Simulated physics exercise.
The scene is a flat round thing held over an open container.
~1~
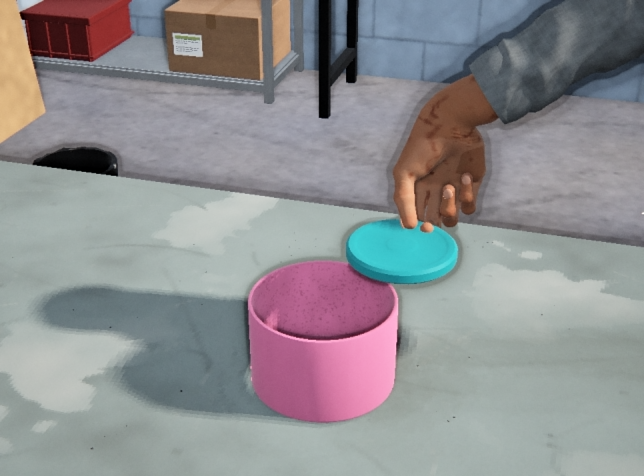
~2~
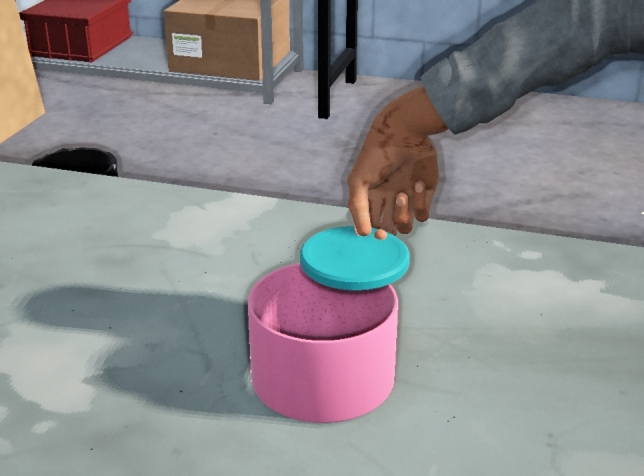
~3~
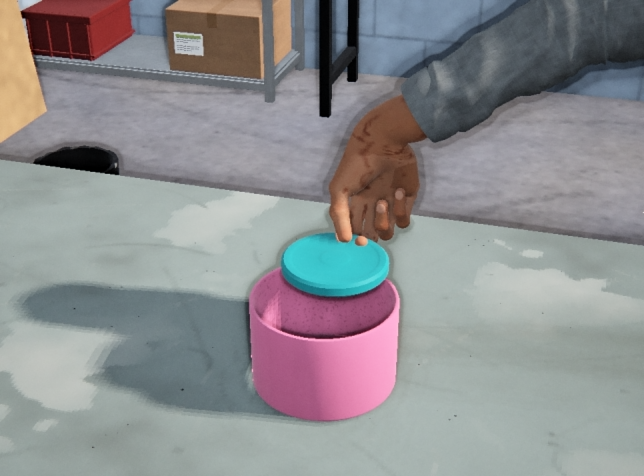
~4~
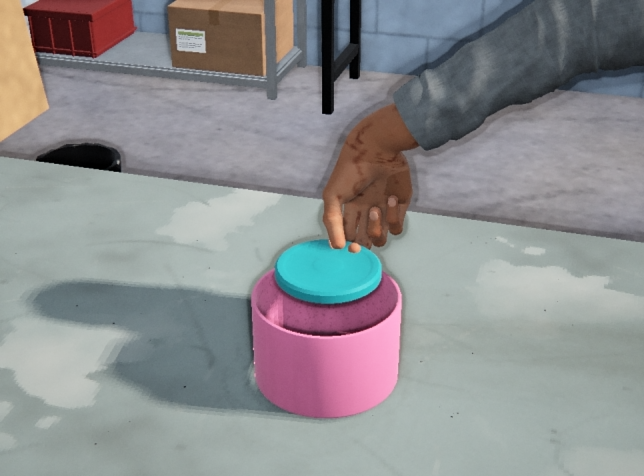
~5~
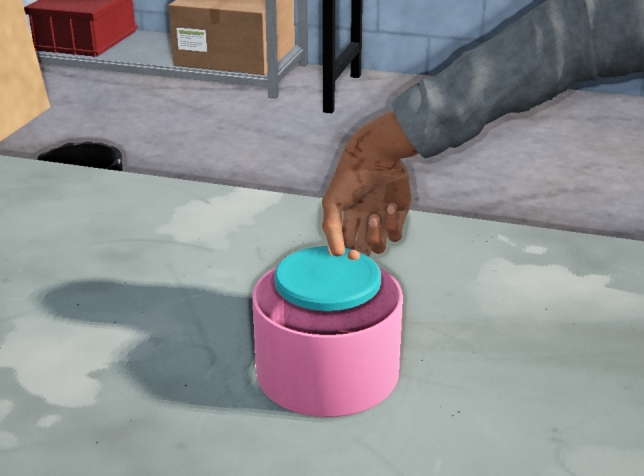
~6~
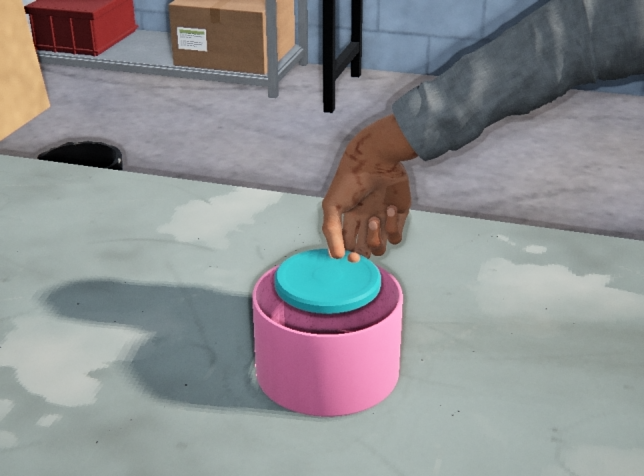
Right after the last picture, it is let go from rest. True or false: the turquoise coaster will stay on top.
False; it falls through.
Then, 0.12 s after the last picture, turquoise coaster moved a little near (328, 304).
Then, 0.18 s after the last picture, turquoise coaster falling near (327, 352).
Then, 0.28 s after the last picture, turquoise coaster down below near (327, 357).
At rest, the turquoise coaster drops inside, near (327, 363).
